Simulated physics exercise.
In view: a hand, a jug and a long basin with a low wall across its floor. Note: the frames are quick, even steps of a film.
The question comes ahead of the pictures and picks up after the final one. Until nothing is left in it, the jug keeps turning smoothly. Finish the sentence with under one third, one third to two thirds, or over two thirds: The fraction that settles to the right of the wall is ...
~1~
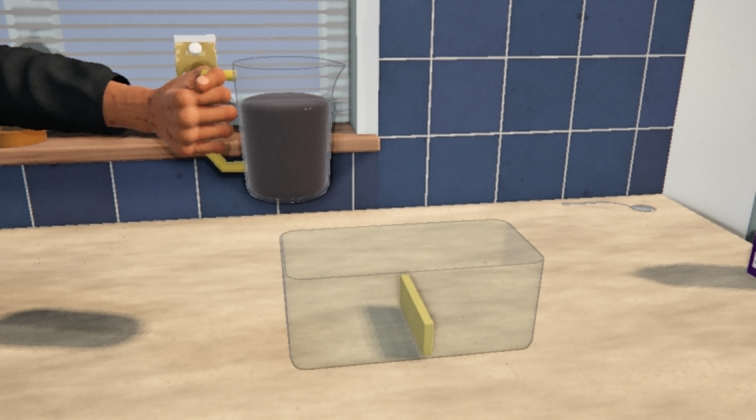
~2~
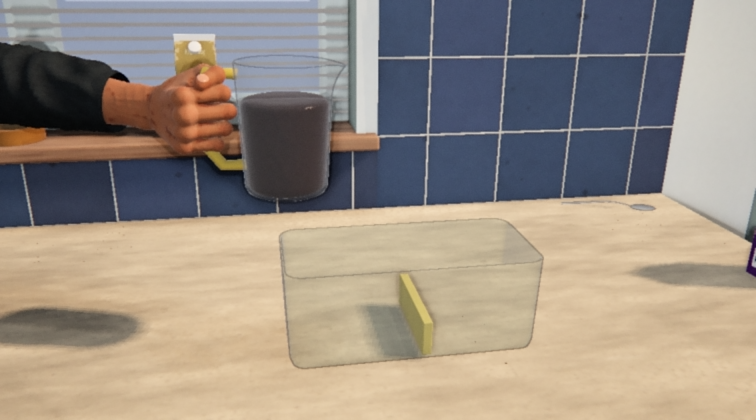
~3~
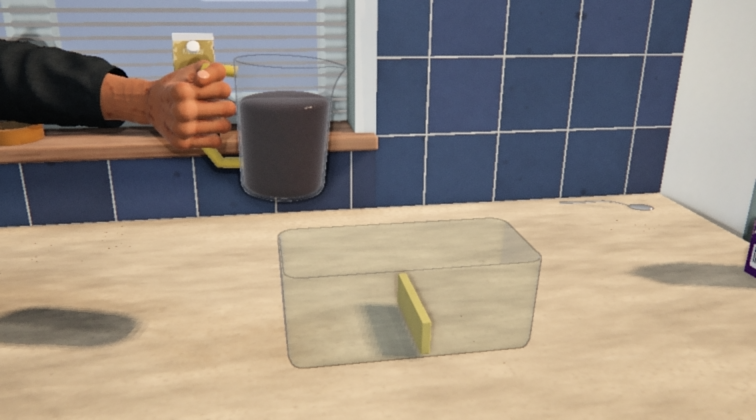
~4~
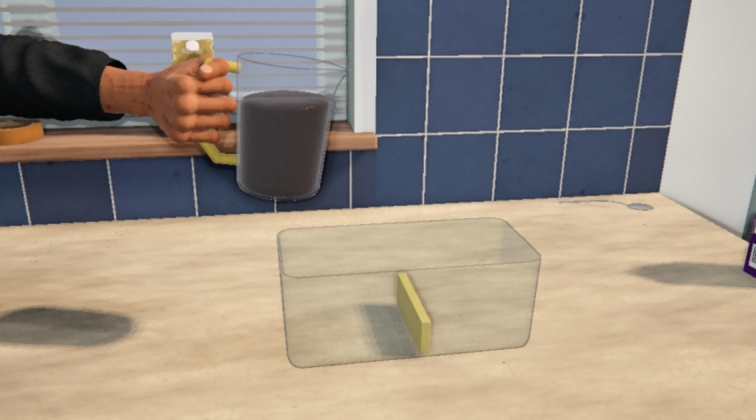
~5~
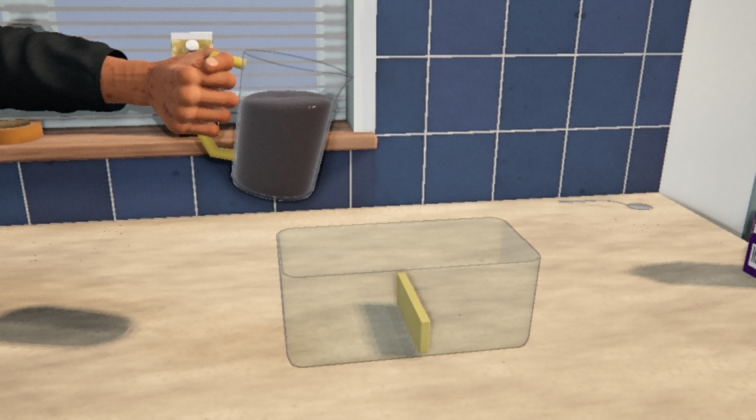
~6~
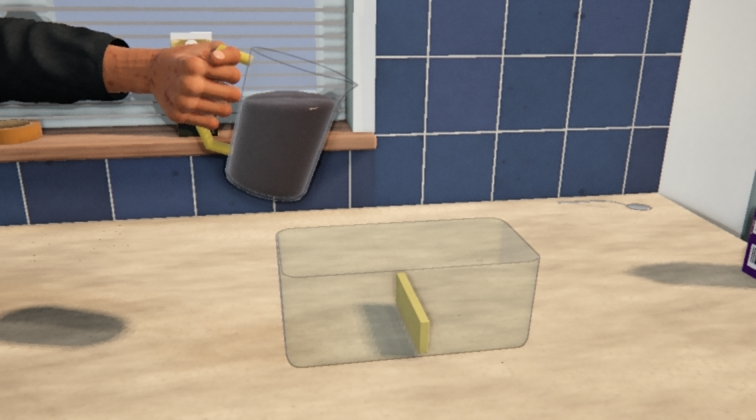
The fraction that settles to the right of the wall is one third to two thirds.
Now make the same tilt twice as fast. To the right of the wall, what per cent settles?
It works out near 20 %.
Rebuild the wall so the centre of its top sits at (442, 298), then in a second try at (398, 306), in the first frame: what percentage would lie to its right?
Well, it's close to 5 per cent for the first one, then 75 per cent for the other.
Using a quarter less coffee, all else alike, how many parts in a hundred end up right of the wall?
It comes to near 30 per cent.
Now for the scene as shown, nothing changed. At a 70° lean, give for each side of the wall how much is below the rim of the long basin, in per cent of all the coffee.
About 0 per cent on the left and 0 on the right.
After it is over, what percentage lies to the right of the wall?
About 50 per cent.
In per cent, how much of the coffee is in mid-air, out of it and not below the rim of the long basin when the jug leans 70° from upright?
Around 10 percent.
A moment on, the tilt is 70° and 88 per cent is still to pour, 1 is left of the wall and 1 right of it.
Next, the tilt is 103° and 28 per cent is still to pour, 16 is left of the wall and 37 right of it.
Then the tilt is 112° and 0 per cent is still to pour, 48 is left of the wall and 49 right of it.
Later the tilt is 112° and 0 per cent is still to pour, 49 is left of the wall and 50 right of it.
At rest 49 per cent lies left of the wall, 50 right of it and 1 outside.
